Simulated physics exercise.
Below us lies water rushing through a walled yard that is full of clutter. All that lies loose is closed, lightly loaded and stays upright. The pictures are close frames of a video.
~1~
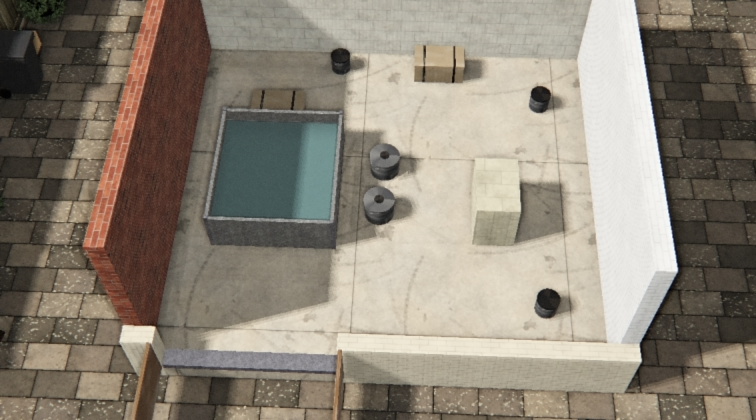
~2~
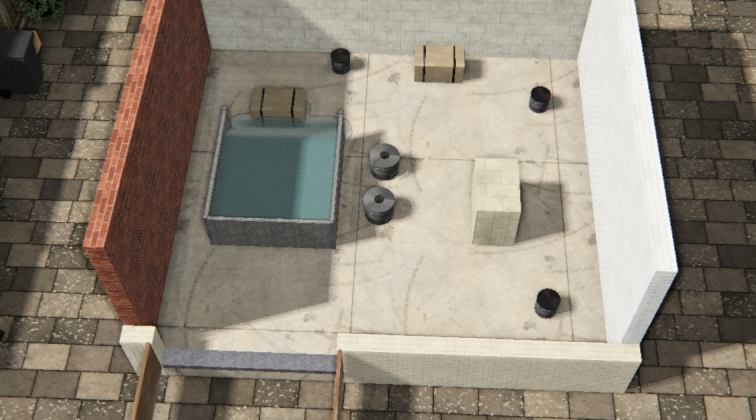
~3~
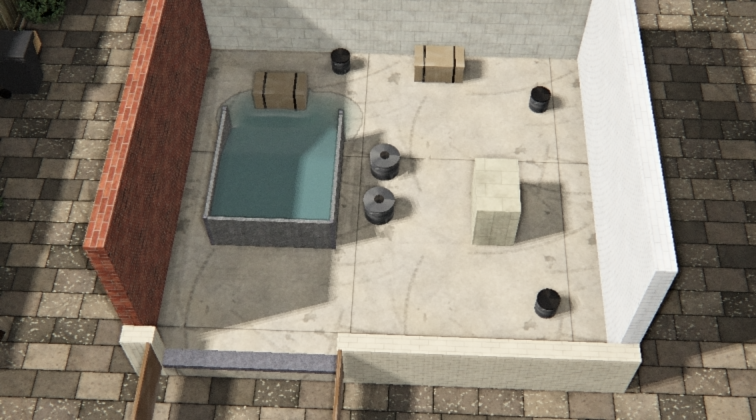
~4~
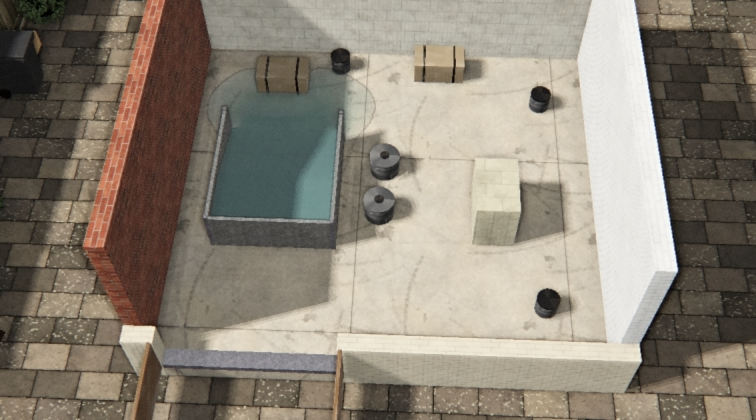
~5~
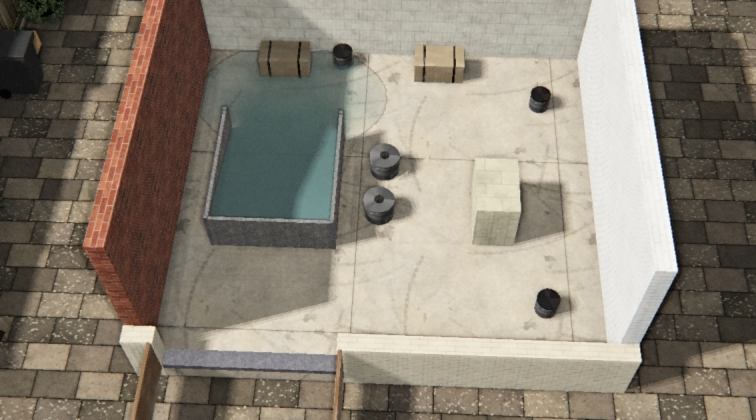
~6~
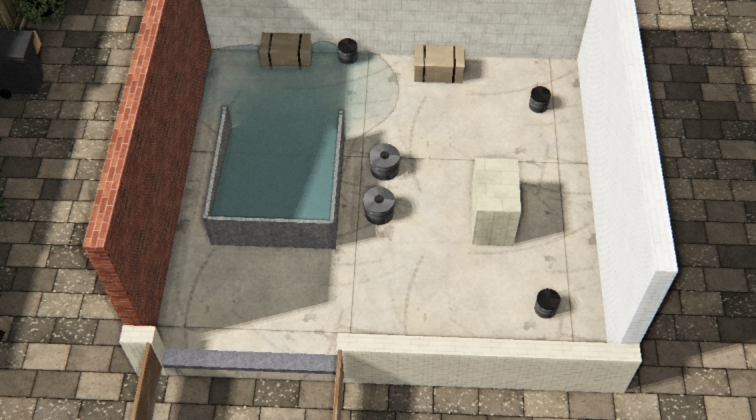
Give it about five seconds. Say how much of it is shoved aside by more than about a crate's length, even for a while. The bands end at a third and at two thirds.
It is between one and two thirds.
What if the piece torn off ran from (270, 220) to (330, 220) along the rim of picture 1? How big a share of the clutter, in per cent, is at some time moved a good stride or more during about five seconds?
About 10 per cent.
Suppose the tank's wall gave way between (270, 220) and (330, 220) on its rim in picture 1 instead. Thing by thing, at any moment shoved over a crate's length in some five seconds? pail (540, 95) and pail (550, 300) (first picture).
As listed: Under that, moved that far.
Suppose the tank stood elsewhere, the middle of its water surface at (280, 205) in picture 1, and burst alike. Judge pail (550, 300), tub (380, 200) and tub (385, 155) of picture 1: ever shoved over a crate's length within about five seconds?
One after the other: No, less than that, short of that.
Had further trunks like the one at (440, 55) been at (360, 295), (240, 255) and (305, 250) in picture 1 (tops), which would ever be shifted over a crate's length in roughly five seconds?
As listed: Less than that, no, less than that.
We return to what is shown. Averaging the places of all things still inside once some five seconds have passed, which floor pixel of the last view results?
Roughly at (466, 192).
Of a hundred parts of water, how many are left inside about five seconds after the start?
Roughly 96 per cent.
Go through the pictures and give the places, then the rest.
In the first frame, a trunk at (278, 101), on the bottom; a pail at (340, 55) rests on the ground; 0 of 7 have shifted.
In the second frame, a trunk at (278, 99), on the bottom, close to its start; a pail at (340, 55), on the bottom; 0 of 7 have shifted.
In the third frame, a trunk at (280, 83), on the bottom, a stride from its start; a pail at (340, 55) rests on the ground; 1 of 7 have shifted.
In the fourth frame, a trunk at (282, 68), on the bottom, a stride from its start; a pail at (340, 55) rests on the ground; 1 of 7 have shifted.
In the fifth frame, a trunk at (284, 51), on the bottom, a stride from its start; a pail at (343, 50), on the bottom, close to its start; 2 of 7 have shifted.
In the sixth frame, a trunk at (285, 43), on the bottom, a stride from its start; a pail at (348, 45), afloat, close to its start; 2 of 7 have shifted.
A moment on, 1 of 7 are well off their spots; 2 afloat.
Next, 3 of 7 are well off their spots; 2 afloat.
Later, 4 of 7 are well off their spots; 4 afloat.
In the end, 4 of 7 are well off their spots, and 4 have been at some point; 3 afloat.
